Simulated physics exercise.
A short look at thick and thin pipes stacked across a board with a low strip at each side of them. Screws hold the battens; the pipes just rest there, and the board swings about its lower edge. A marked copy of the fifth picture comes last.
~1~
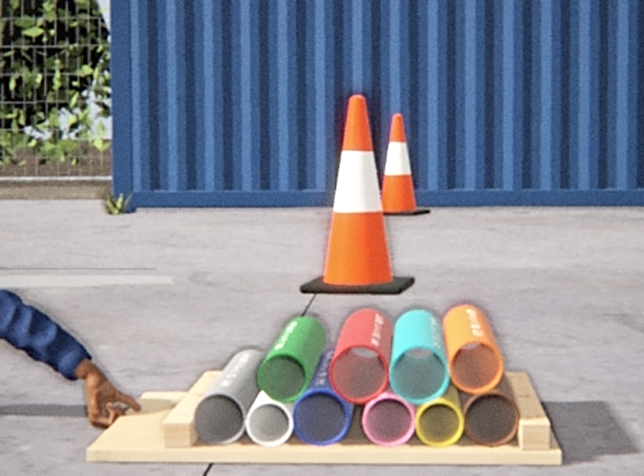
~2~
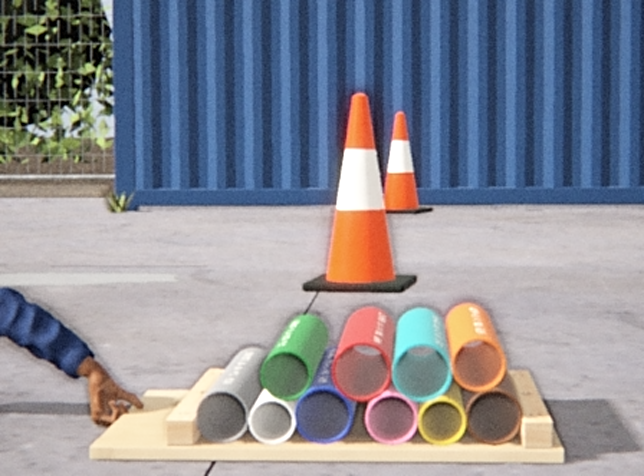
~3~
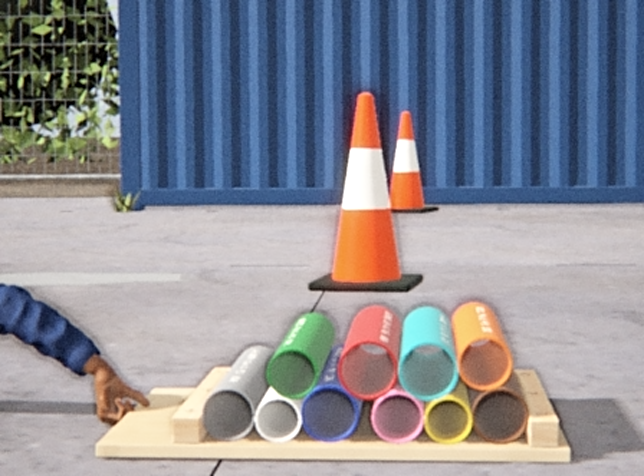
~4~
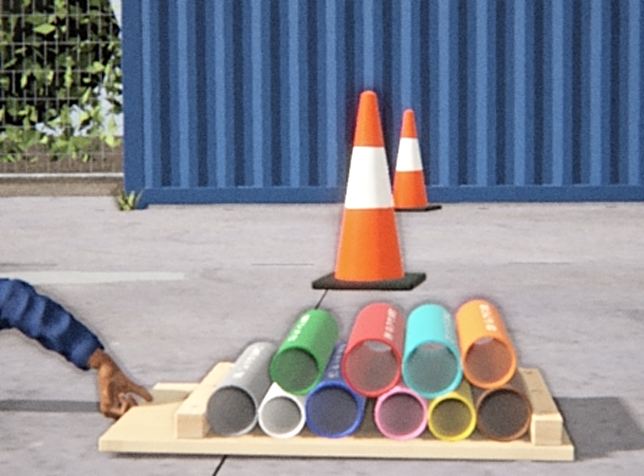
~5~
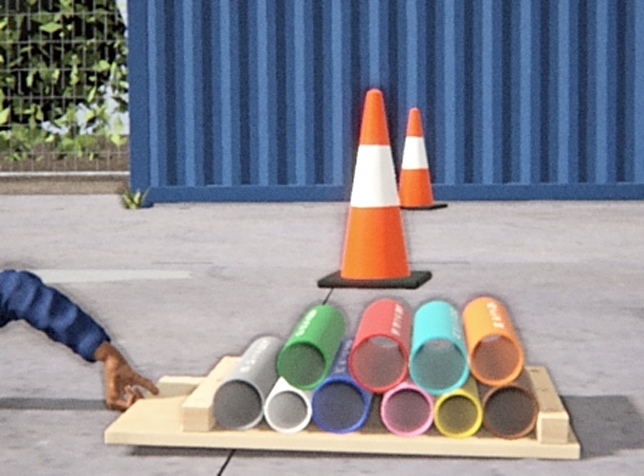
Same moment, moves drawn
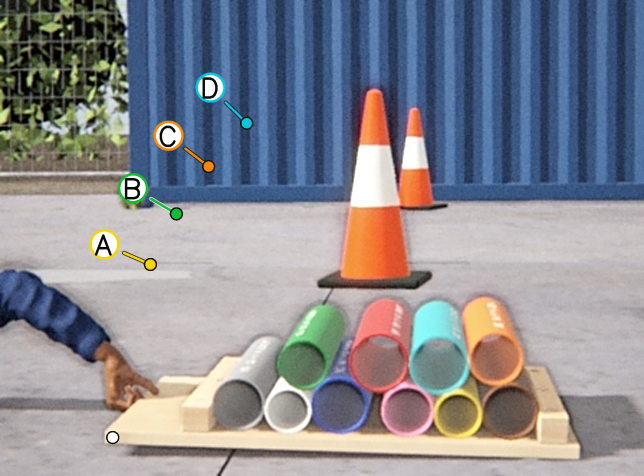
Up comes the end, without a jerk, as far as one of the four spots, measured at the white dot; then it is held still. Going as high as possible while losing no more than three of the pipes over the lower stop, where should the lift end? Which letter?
C is the limit.
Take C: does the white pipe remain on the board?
Yes, with C.
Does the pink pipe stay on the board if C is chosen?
The pink pipe: Yes.
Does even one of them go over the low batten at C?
At C: Yes.
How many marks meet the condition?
The number is three.
On the copy, A at (150, 264); B at (176, 214); C at (209, 167); D at (247, 123); the white dot at (113, 437).
On C. First, board at 20°.
Then, board at 38°.
Finally, board at 38°, three over the low batten (turquoise, red, orange).
By contrast, A three over the low batten (turquoise, red, orange); B three over the low batten (turquoise, red, orange); D four over the low batten (turquoise, red, orange, green).
